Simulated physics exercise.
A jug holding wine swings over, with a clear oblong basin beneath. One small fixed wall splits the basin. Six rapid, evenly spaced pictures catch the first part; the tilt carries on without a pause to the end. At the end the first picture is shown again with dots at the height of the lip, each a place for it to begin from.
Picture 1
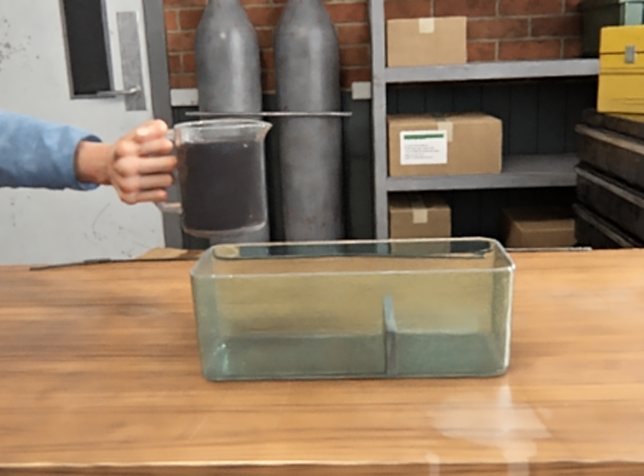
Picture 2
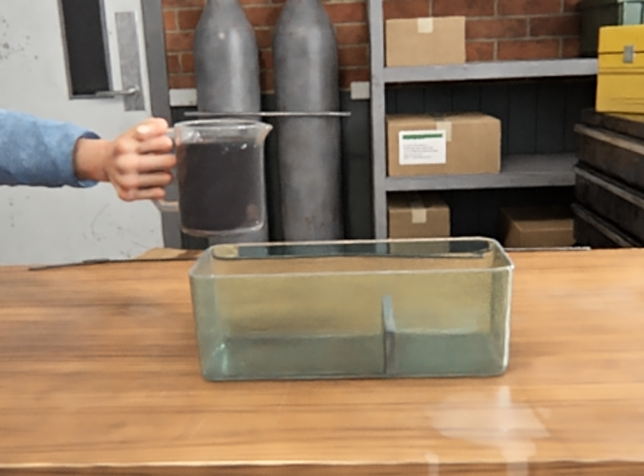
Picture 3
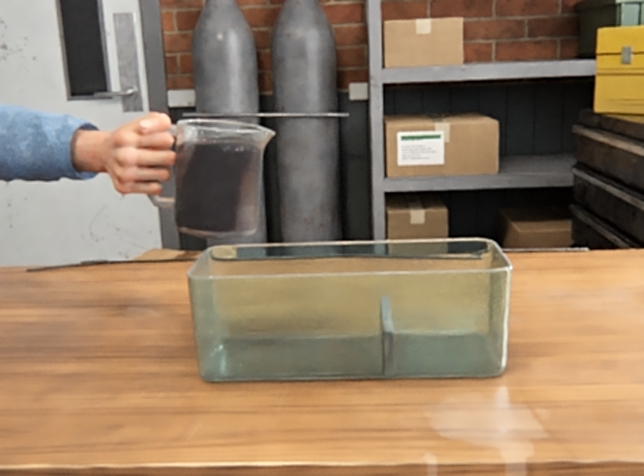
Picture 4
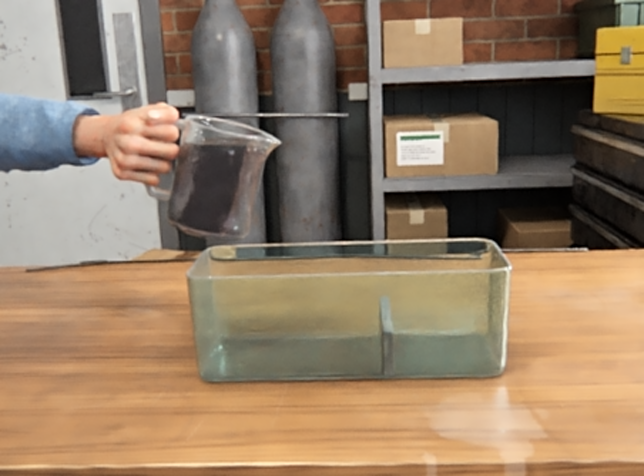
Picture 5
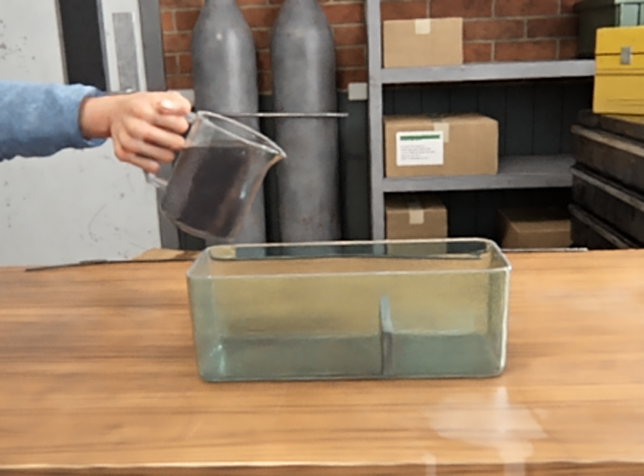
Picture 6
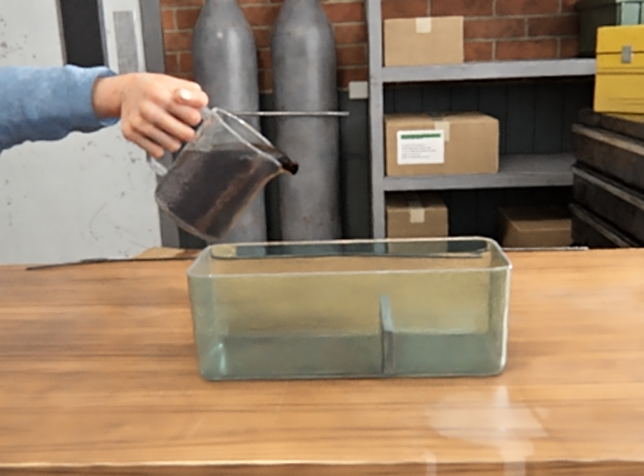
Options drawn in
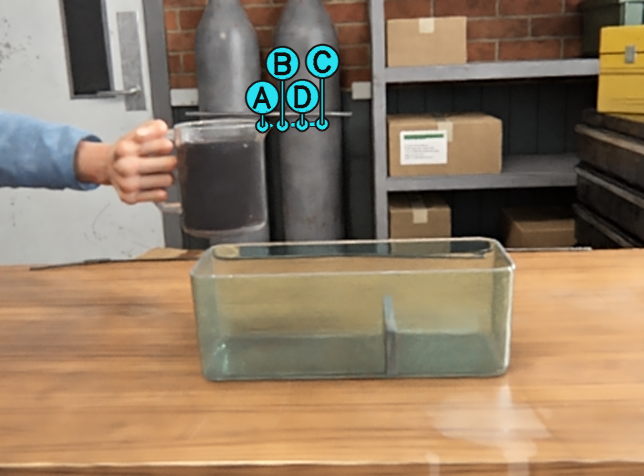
The footage shows a hand holding a clear jug of dark wine above a rectangular glass basin on a wooden table. The hand keeps the jug upright, then tilts it rightward until wine reaches just over the lip.
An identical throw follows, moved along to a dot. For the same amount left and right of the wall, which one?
Take C.
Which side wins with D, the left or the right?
The left one.
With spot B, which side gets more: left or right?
The left one.
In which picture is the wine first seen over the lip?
Picture 6.
In cyan, A at (262, 125); B at (282, 125); C at (322, 123); D at (302, 124).
If A is chosen, about 96 % ends left of the wall and 4 % right of it.
If B is chosen, about 95 % ends left of the wall and 3 % right of it.
If C is chosen, about 48 % ends left of the wall and 51 % right of it.
If D is chosen, about 92 % ends left of the wall and 6 % right of it.
